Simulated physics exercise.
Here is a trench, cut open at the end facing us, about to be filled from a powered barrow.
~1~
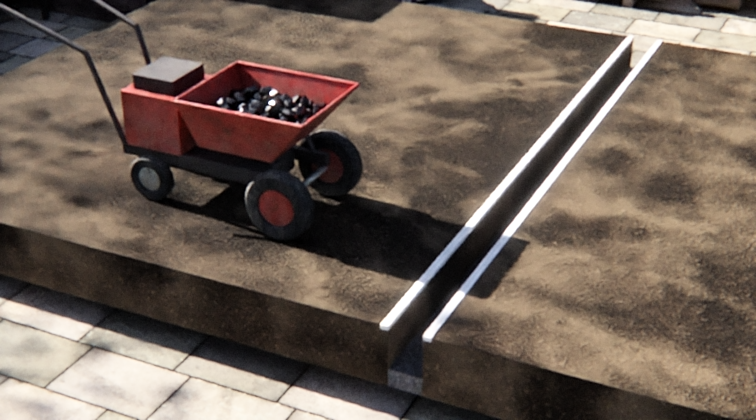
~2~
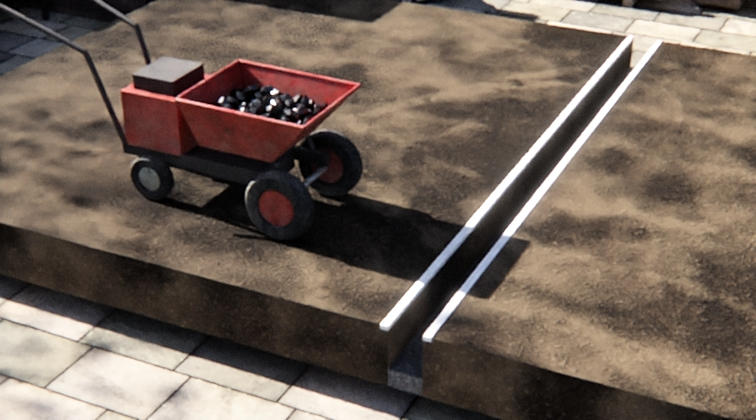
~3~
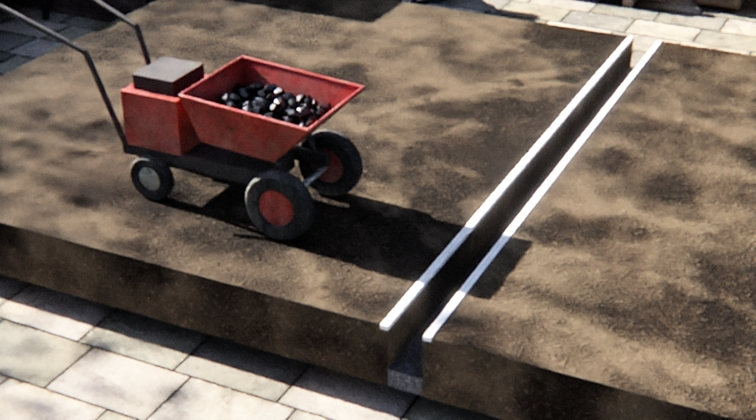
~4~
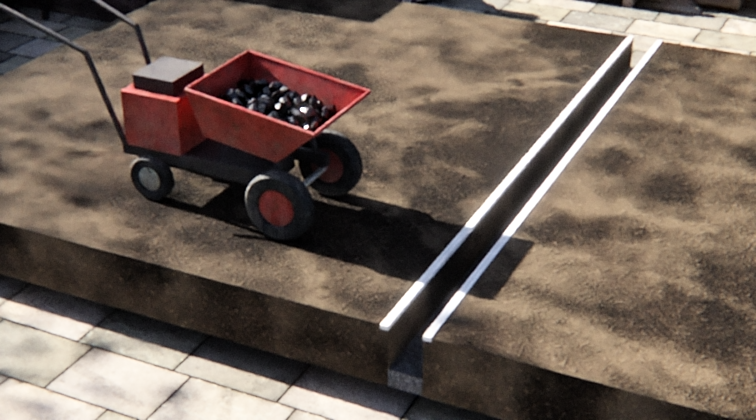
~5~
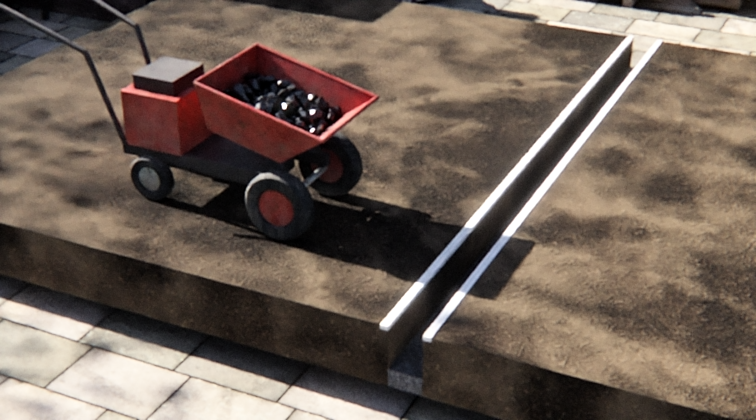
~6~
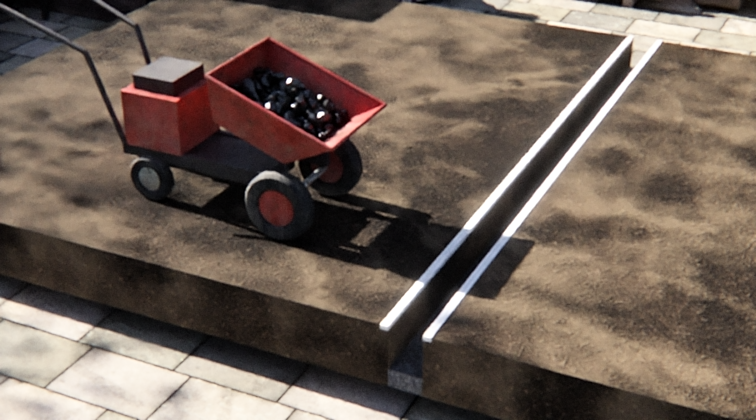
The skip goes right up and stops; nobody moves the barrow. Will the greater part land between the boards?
In the trench: Under half.
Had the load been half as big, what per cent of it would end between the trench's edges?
Near 10 %.
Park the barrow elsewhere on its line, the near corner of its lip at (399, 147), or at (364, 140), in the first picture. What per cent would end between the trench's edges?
In turn 0 and 90 in a hundred.
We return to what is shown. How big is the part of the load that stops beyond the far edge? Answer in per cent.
It comes to 0 per cent or so.
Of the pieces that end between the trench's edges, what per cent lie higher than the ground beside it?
Close to 0 per cent.
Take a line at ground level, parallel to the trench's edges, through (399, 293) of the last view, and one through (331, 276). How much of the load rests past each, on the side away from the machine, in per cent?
Near 30 % and 80 %.
Soon after the last picture, skip tipped steeply; all in the skip.
A little later, skip tipped right over; about two thirds in the skip; about a quarter short of the trench; a stray few in or heaped over the trench.
Later still, skip tipped right over; about a quarter in the skip; about two thirds short of the trench; about a quarter in or heaped over the trench; a stray few beyond it.
At rest, skip tipped right over; about a quarter in the skip; about two thirds short of the trench; about a quarter in or heaped over the trench; a stray few beyond it.
